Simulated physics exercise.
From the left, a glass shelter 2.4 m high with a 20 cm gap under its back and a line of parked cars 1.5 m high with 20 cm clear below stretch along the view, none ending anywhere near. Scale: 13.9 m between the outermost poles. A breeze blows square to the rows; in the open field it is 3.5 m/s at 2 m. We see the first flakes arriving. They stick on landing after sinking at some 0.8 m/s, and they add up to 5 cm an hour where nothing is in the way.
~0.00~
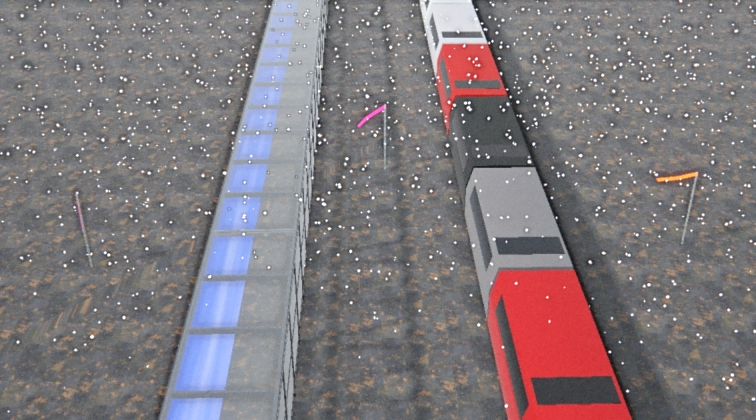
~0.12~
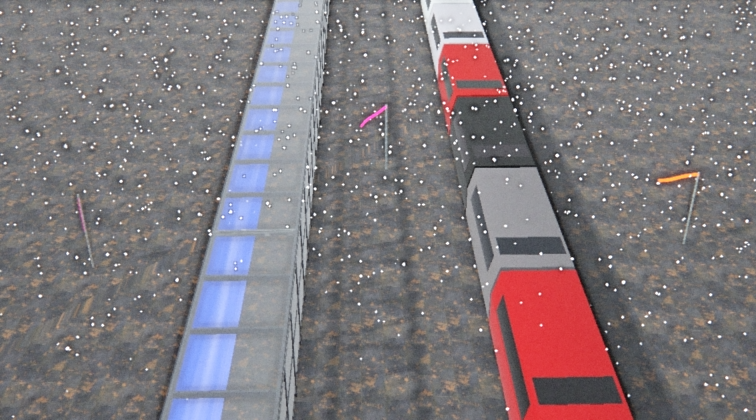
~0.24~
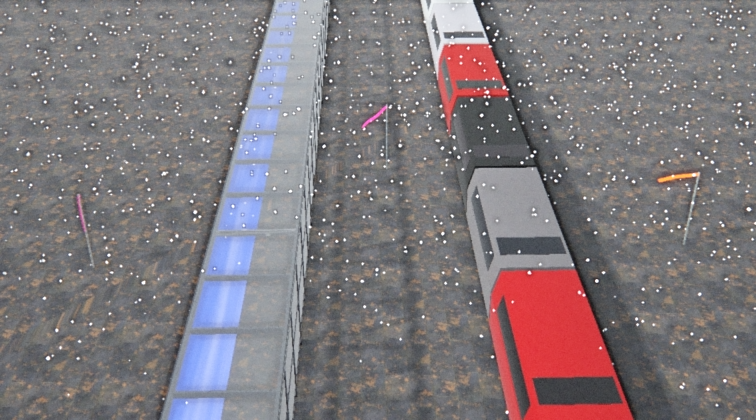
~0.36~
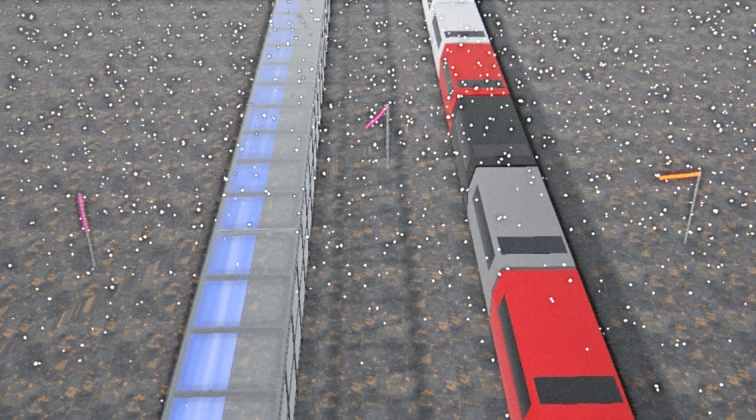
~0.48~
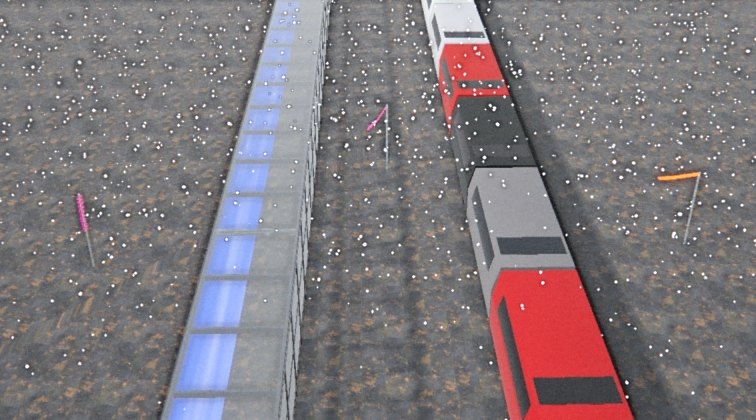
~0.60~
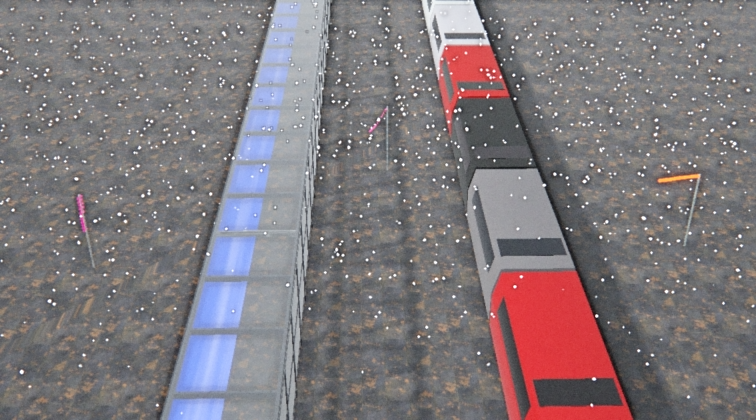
Parked cars and a long glass shelter standing in rows as snowflakes blow leftward and ribbons on thin poles stir slightly.
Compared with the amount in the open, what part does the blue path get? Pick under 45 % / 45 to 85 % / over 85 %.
The blue path gets not even 45 % of the open amount.
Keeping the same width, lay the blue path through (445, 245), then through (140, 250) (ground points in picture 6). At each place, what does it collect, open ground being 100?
70 % and 90 %.
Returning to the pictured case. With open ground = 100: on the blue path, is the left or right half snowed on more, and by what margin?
It's the side on the left, by some 40 points.
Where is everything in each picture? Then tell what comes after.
The first picture shows the rows stand in the wind.
The second picture shows the right ribbon ends at (659, 181), leaning 80 degrees to the left and the blue one passes (232, 249).
The third picture shows the inner ribbon ends at (363, 127), leaning 45 degrees to the left, above the rows the flakes slant 85 degrees from upright, towards the left and the top of the glass shelter crosses (275, 130).
The fourth picture shows the left ribbon ends at (87, 230), hanging almost straight and the blue one passes (245, 196).
The fifth picture shows the right ribbon ends at (659, 178), leaning 80 degrees to the left and above the rows the flakes slant 85 degrees from upright, towards the left.
The sixth picture shows the top of the line of parked cars crosses (504, 161).
10 minutes on, 2 mm on the blue path, 8 mm in the open.
30 minutes on, 7 mm on the blue path, 25 mm in the open.
60 minutes on, 14 mm on the blue path, 50 mm in the open, so the blue path has 27 % of the open amount; the left half of it has 47 %, the right half 8 %.
